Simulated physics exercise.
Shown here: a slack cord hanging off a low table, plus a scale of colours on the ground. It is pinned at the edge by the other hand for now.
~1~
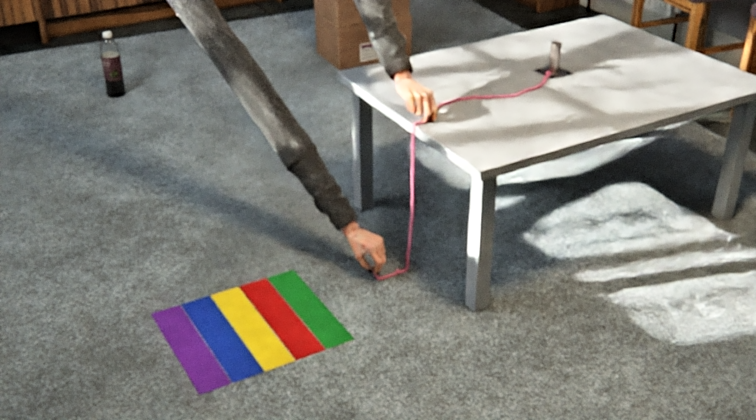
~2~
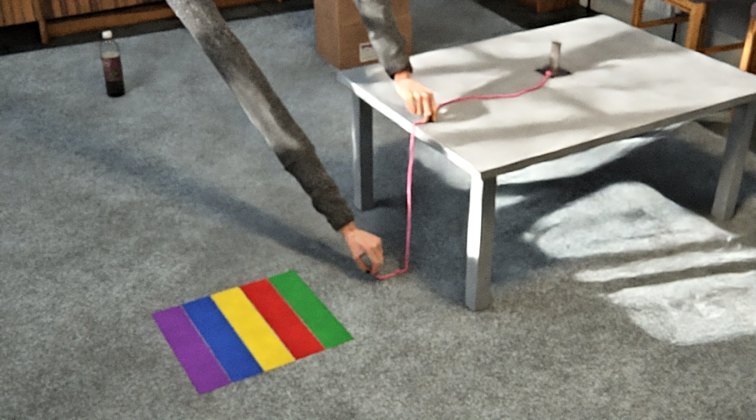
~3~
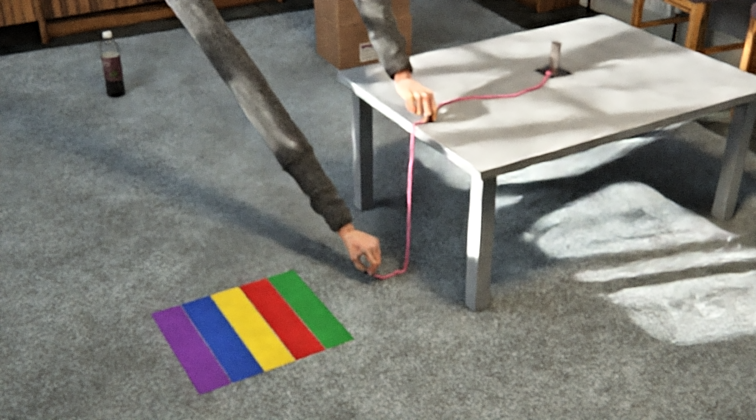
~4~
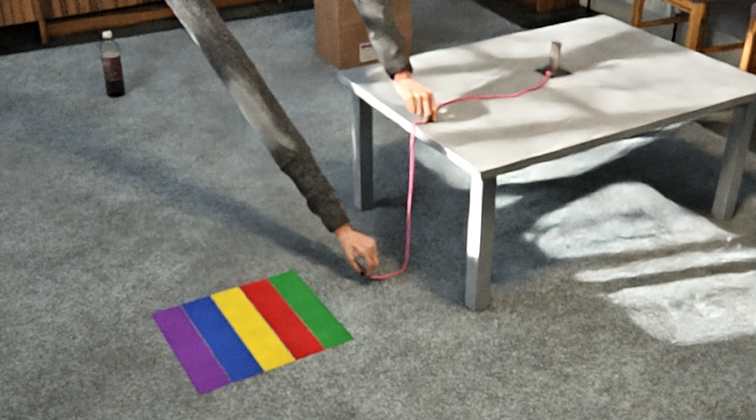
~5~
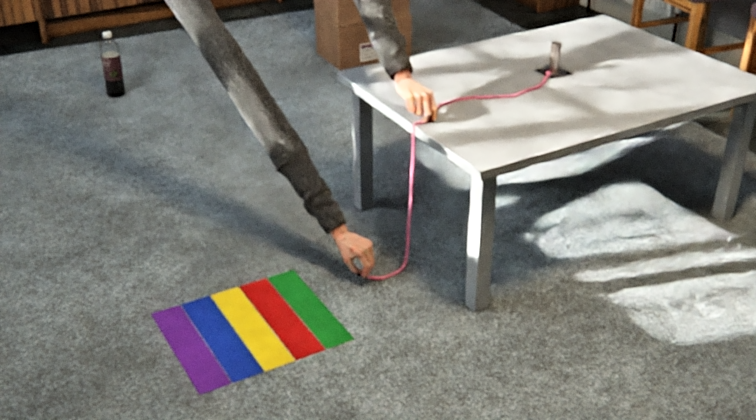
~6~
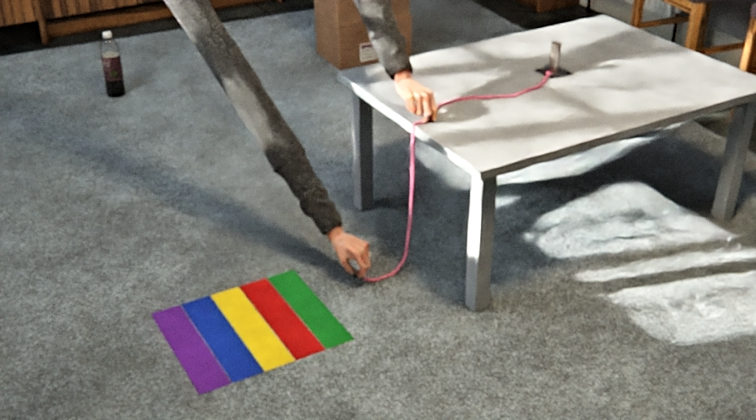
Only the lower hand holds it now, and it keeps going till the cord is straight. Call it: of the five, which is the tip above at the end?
The yellow strip.
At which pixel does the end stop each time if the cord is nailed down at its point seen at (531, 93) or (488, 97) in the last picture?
(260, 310), then (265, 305).
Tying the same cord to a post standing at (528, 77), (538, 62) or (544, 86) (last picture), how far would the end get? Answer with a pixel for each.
Going through the tries, you get (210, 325), then (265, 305), then (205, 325).
A little later, end near (307, 292); over green.
Next, end near (270, 305); over red.
When it is tight, end near (249, 312); over yellow. It halts on the yellow strip.
